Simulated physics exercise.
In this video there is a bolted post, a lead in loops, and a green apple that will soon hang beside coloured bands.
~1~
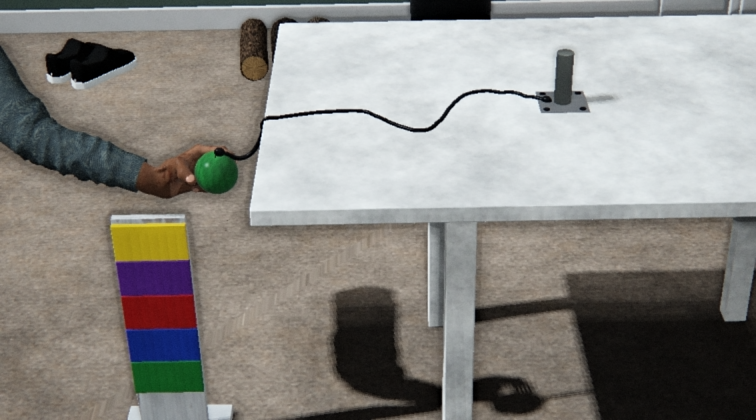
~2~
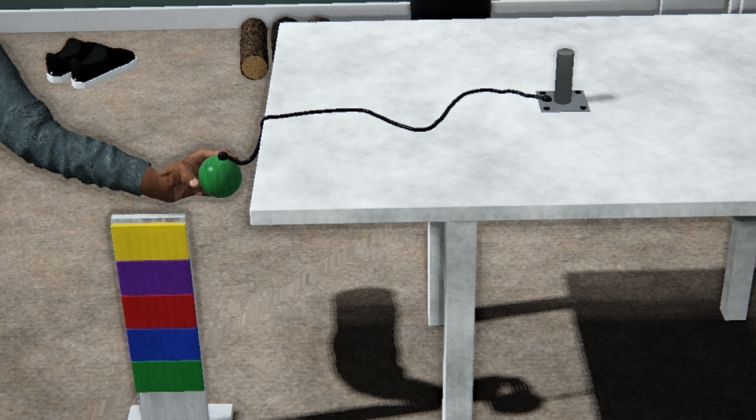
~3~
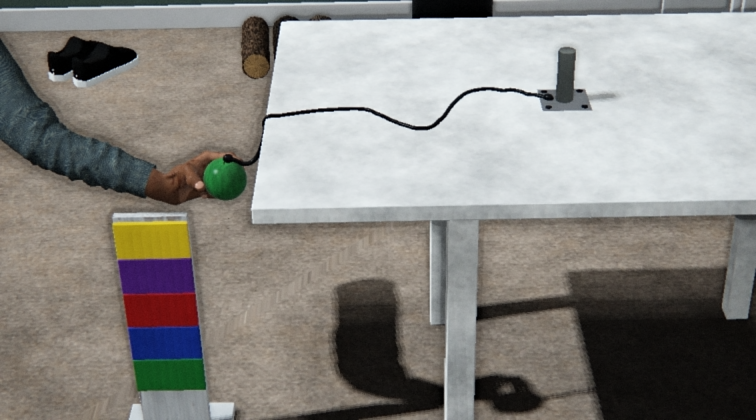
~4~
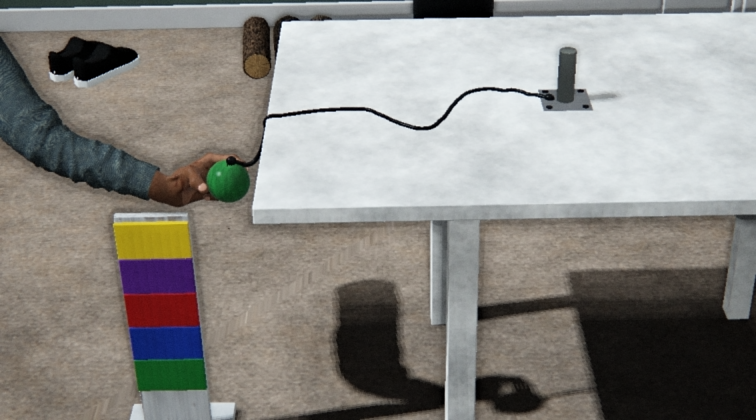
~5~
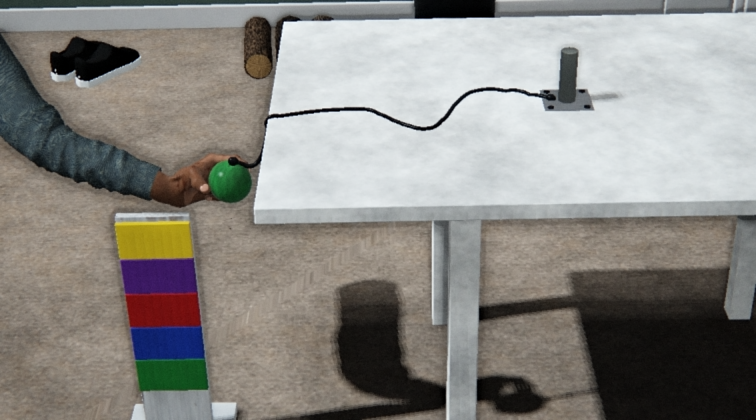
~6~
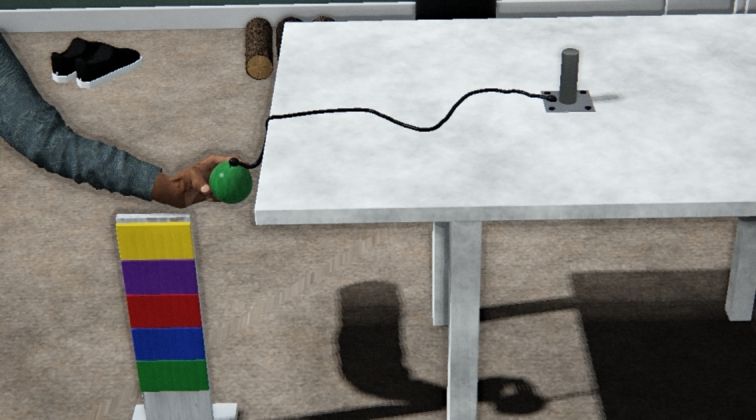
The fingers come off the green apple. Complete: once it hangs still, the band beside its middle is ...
... Purple.
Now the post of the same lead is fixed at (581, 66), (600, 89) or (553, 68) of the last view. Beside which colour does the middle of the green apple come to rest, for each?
Try one - yellow; try two - yellow; try three - purple.
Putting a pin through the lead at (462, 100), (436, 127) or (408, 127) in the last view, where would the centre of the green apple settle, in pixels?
Result per try (px, approx.): (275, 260); (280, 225); (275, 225).
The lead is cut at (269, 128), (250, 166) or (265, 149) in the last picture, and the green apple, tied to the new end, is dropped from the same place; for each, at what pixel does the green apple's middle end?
Try by try, the places come out as (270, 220), (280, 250) and (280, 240).
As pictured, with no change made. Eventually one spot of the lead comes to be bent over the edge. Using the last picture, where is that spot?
Check around (342, 111) - that's where it is.
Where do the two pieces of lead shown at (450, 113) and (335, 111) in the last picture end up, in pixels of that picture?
At (414, 111), then (268, 132).
Soon after, apple near (295, 274); level with purple.
After that, apple near (264, 273); level with purple.
In the end, apple near (275, 274); level with purple. The purple one.
